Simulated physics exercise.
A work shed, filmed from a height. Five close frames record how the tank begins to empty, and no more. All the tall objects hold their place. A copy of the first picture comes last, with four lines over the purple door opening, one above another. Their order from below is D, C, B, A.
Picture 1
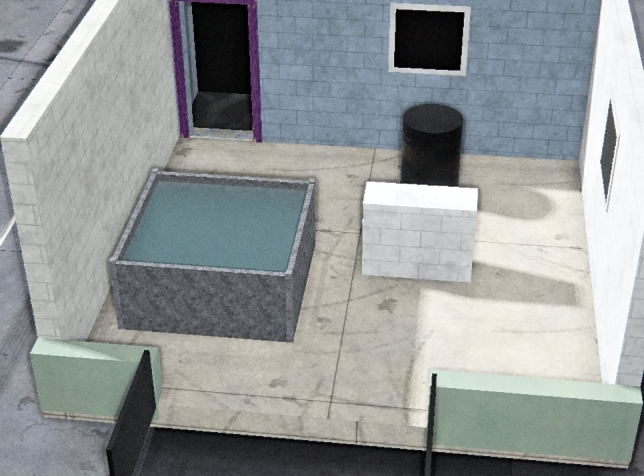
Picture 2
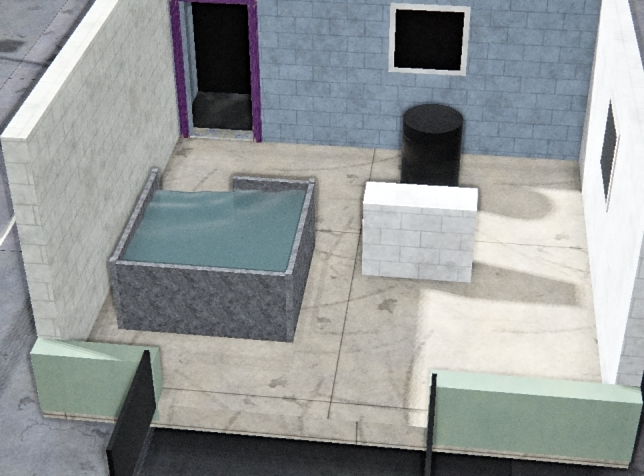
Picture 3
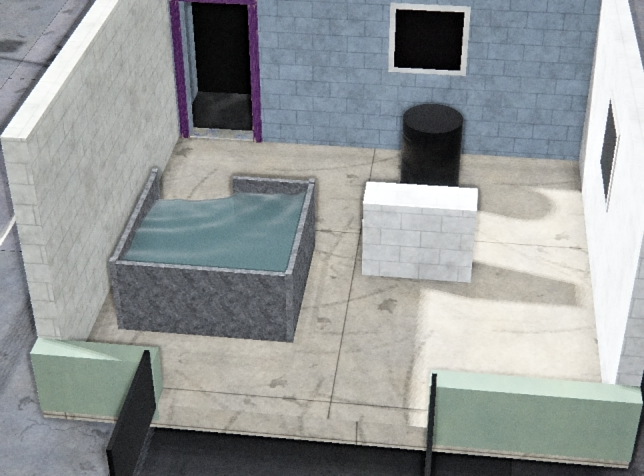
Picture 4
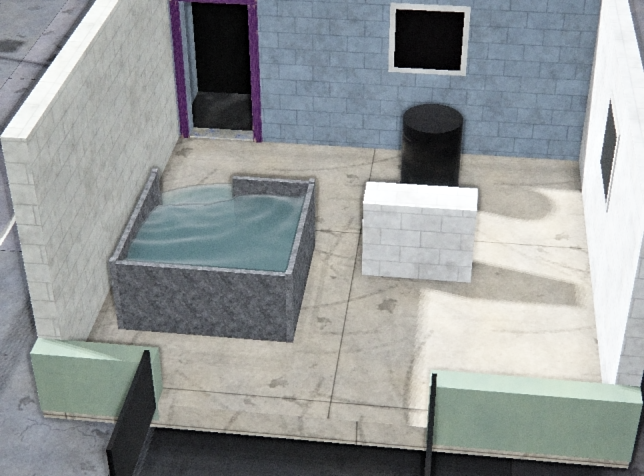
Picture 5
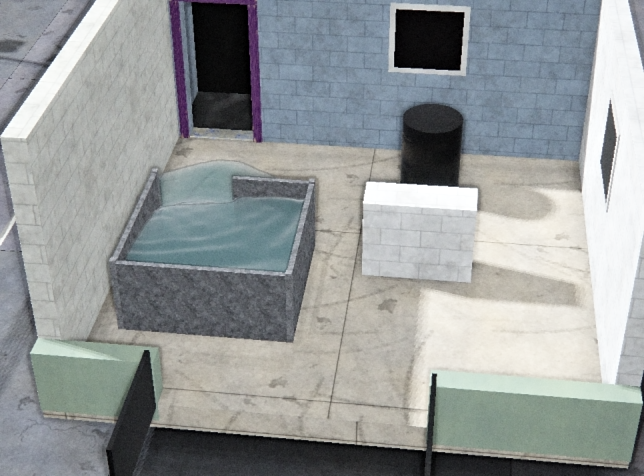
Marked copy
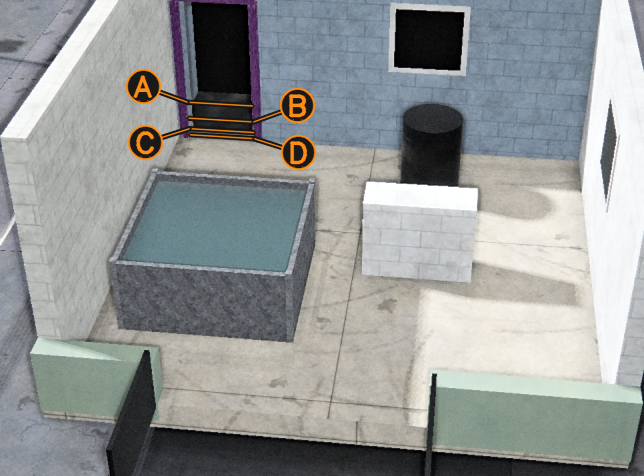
A stone tank's water ripples and drops as some flows out through its back gap.
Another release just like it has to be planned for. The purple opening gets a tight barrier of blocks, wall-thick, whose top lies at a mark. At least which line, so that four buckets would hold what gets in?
A will do.
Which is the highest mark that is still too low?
B it is.
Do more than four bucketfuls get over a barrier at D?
Yes.
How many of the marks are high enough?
One of them.
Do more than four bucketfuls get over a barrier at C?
Yes, that goes wrong.
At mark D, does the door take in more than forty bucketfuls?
Yes.
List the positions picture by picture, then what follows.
Water in the tank at rest, its middle at (218, 226); foot of the purple doorway at (222, 139); open gate at (293, 354).
Water covers 1 % of the ground, its front hidden from here.
Water covers 3 % of the ground, its front hidden from here.
Water covers 7 % of the ground, its front hidden from here.
Water covers 12 % of the ground and shows as far out as (218, 163).
On the marked copy, A at (220, 104); B at (221, 120); C at (221, 130); D at (222, 136); from the bottom up D, C, B, A.
For mark A, a bucket or two gets in.
For mark B, some 20 bucketfuls get in.
For mark C, dozens of bucketfuls pour in.
For mark D, dozens of bucketfuls pour in.
